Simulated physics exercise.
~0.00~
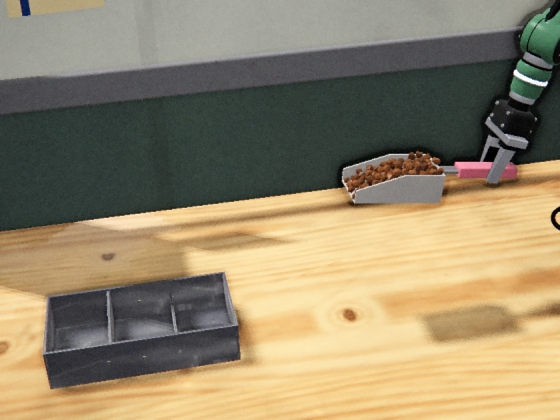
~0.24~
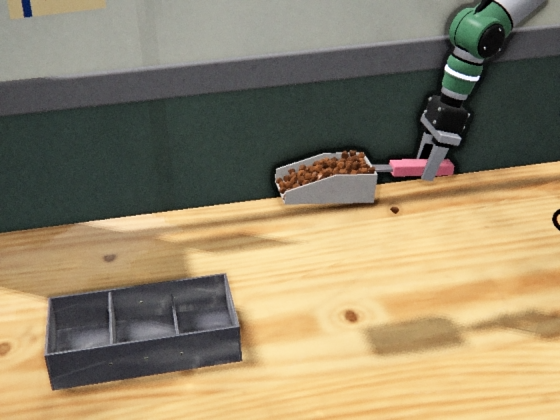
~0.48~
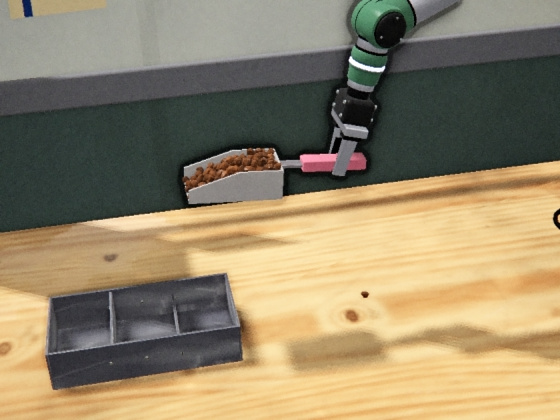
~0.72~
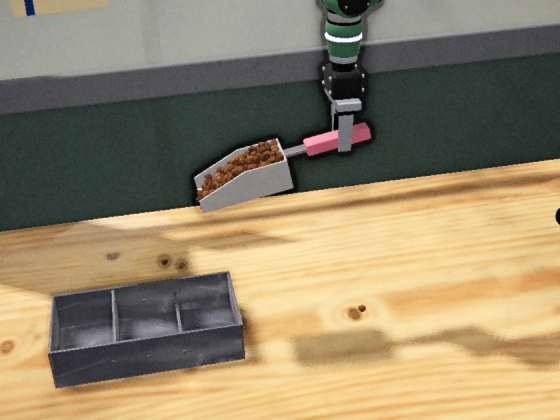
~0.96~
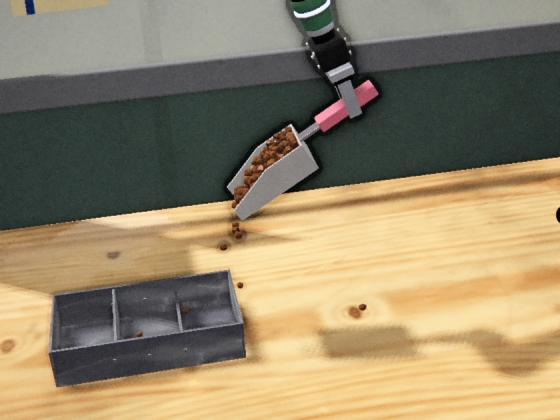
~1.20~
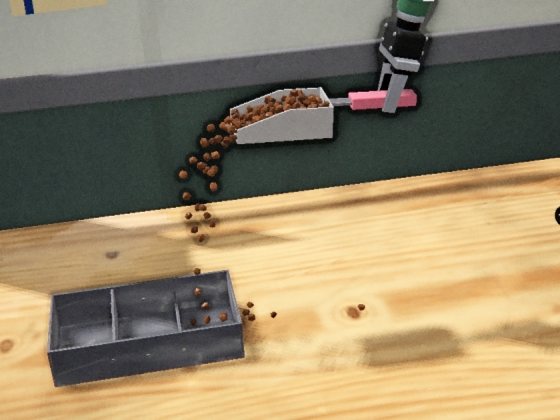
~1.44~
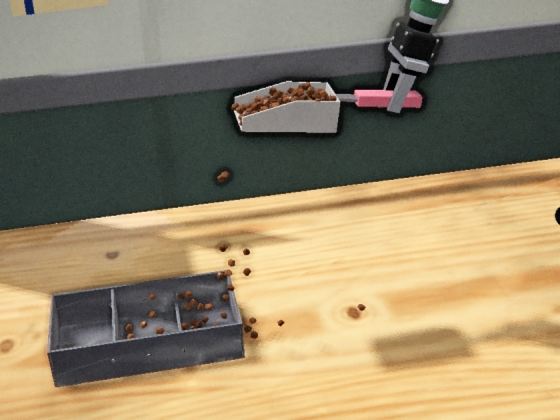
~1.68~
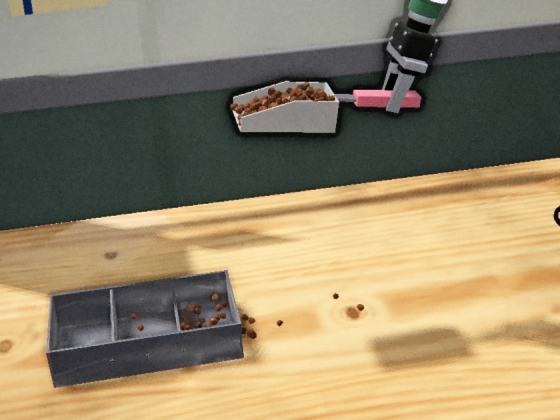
Robot arm carrying a scoop of brown pellets left, tipping some into a divided tray and onto the table, then levelling off still loaded.
